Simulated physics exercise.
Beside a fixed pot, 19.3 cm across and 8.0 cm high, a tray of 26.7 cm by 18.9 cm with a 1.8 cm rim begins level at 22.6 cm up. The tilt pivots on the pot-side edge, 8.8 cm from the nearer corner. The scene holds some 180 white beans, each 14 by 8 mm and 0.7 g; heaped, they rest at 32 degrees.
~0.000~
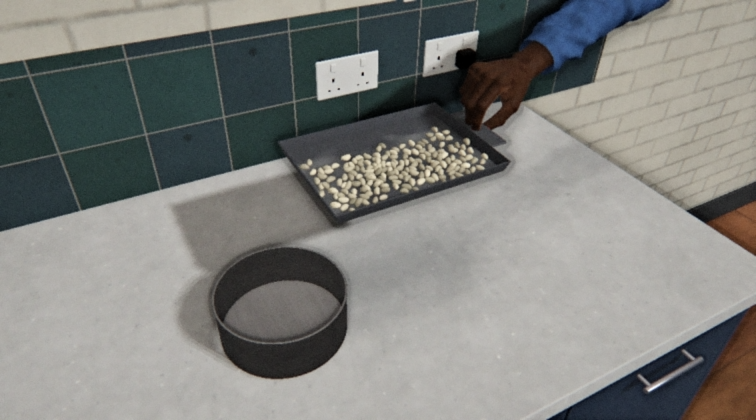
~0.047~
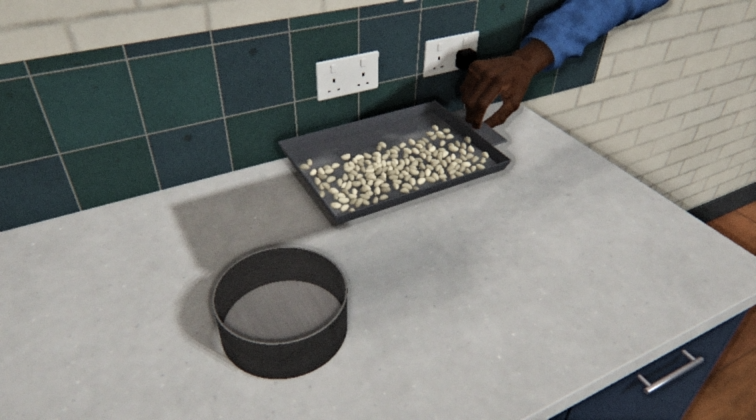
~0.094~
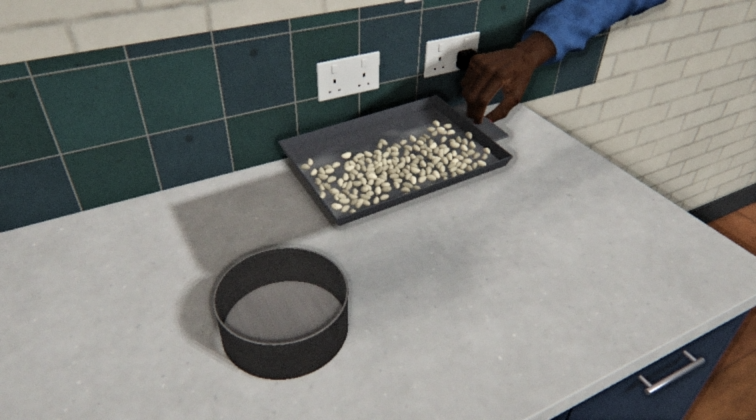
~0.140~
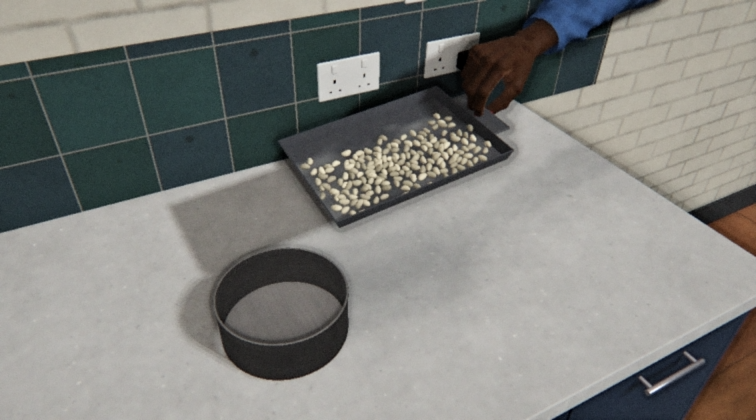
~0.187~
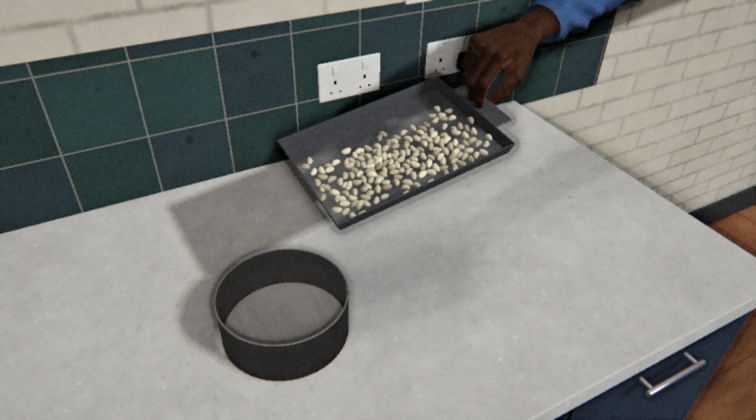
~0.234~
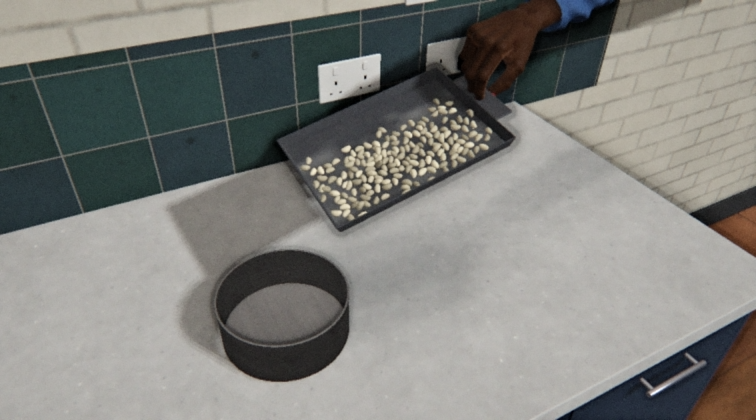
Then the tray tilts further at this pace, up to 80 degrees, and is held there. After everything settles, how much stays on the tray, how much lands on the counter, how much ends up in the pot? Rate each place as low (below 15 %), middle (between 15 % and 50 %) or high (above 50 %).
Ratings: Tray low; counter middle; pot high.
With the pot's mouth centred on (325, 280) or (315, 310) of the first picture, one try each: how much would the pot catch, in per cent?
About 90 percent the first time and about 95 percent the second.
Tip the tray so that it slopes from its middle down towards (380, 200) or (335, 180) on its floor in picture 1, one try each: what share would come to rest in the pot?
First try: About 45 percent; second try: About 85 percent.
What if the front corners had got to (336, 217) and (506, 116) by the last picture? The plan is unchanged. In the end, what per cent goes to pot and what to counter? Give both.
You'd end with pot at 80 and counter at 10.
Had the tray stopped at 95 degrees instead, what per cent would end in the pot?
Around 75 %, I reckon.
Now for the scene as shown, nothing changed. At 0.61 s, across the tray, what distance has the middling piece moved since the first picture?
6 cm.
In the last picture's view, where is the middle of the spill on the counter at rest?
Middle of the spill at rest: Roughly (332, 414).
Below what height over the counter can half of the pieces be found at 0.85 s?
Some 22 cm above the counter.
After 0.61 s, tilt 47 degrees; the tray holds 100 %, the pot 0 %.
Then, at 0.85 s, tilt 67 degrees; the tray holds 80 %, the pot 0 %.
After 1.21 s, tilt 80 degrees; the tray holds 10 %, the pot 60 %.
In the end, at 2.4 s, tray 0 %, counter 20 %, pot 75 %.
